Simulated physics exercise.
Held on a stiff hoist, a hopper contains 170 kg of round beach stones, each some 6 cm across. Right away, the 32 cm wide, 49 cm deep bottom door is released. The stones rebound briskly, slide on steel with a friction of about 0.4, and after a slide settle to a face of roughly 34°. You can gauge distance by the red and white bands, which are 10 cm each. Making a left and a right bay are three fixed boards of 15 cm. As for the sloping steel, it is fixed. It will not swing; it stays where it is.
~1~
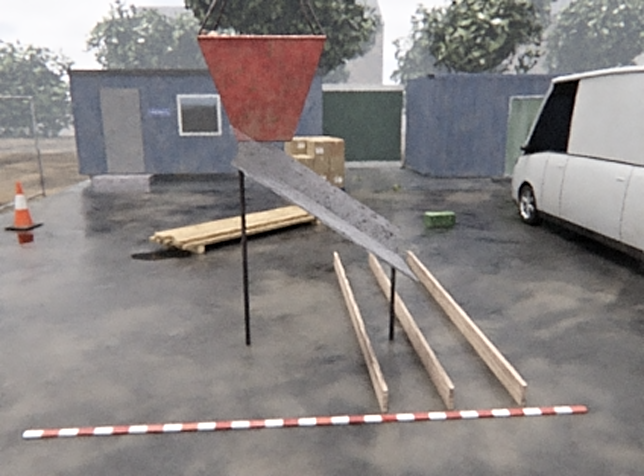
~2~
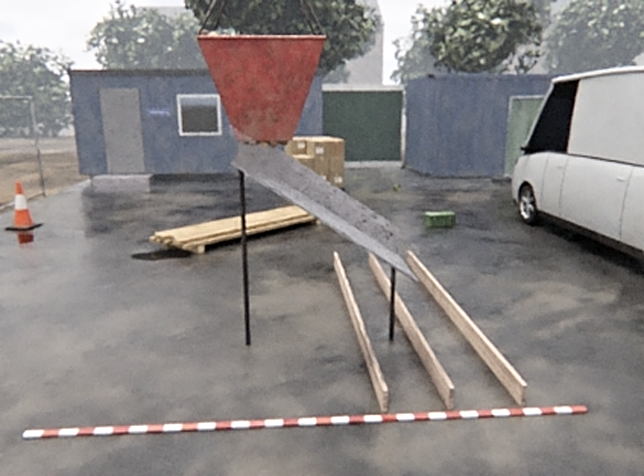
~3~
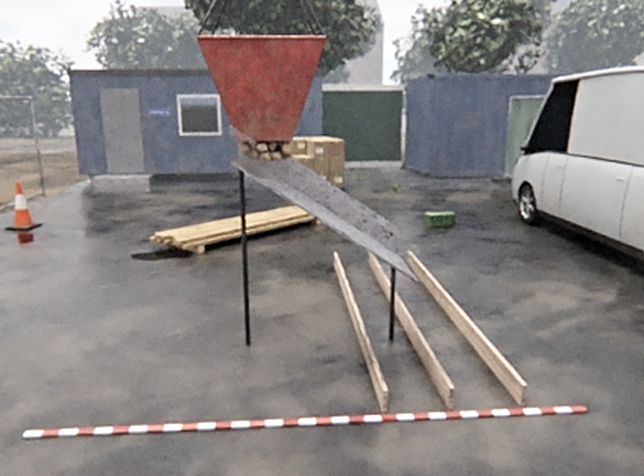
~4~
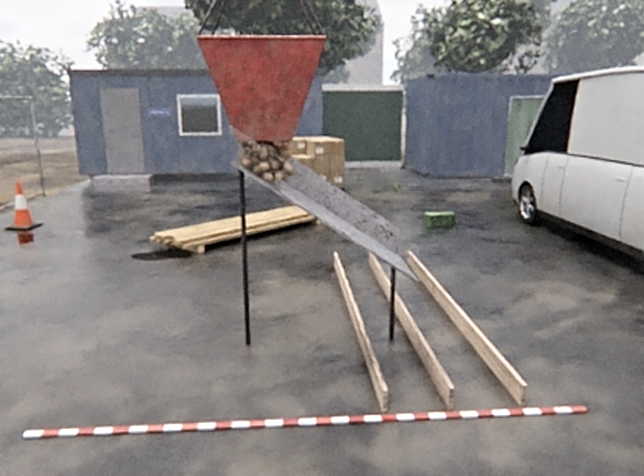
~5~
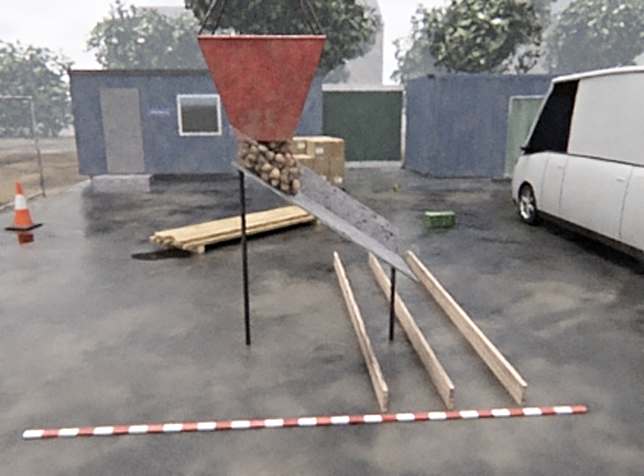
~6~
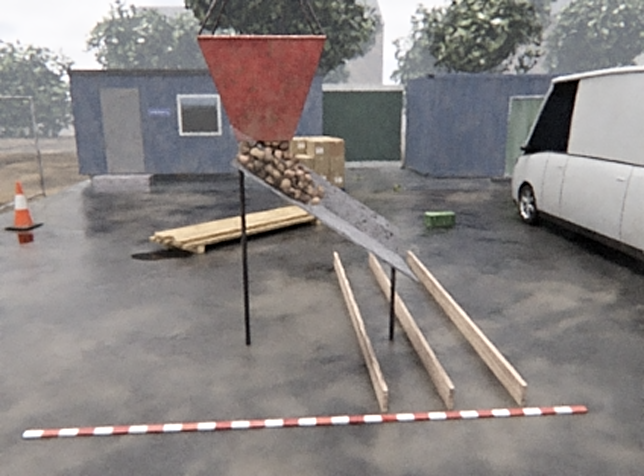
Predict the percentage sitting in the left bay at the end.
0 per cent, roughly.
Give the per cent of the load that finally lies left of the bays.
0 in a hundred, roughly.
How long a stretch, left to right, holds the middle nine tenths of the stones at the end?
130 cm.
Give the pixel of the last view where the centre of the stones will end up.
I'd point to close to (483, 359) in the last picture.
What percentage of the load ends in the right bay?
Around 55 percent, give or take.
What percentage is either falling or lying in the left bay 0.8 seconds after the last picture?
Some 5 per cent has got there by then.
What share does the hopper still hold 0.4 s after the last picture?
20 %, roughly.
Then, 0.4 s after the last picture, 22 % in the hopper, 72 % on the steel, 1 % falling or lying left of the bays, 3 % falling or lying in the left bay, 2 % falling or lying in the right bay; the stones farthest right are at (452, 301).
Then, 0.8 s after the last picture, 0 % in the hopper, 61 % on the steel, 1 % falling or lying left of the bays, 7 % falling or lying in the left bay, 26 % falling or lying in the right bay, 5 % falling or lying right of the bays; the stones farthest right are at (557, 354).
Then, 1.4 s after the last picture, 0 % in the hopper, 12 % on the steel, 1 % falling or lying left of the bays, 4 % falling or lying in the left bay, 53 % falling or lying in the right bay, 31 % falling or lying right of the bays.
Then, 2.3 s after the last picture, 0 % in the hopper, 1 % falling or lying left of the bays, 54 % falling or lying in the right bay, 46 % falling or lying right of the bays.
Then, 4.2 s after the last picture, 0 % in the hopper, 1 % left of the bays, 54 % in the right bay, 46 % right of the bays.
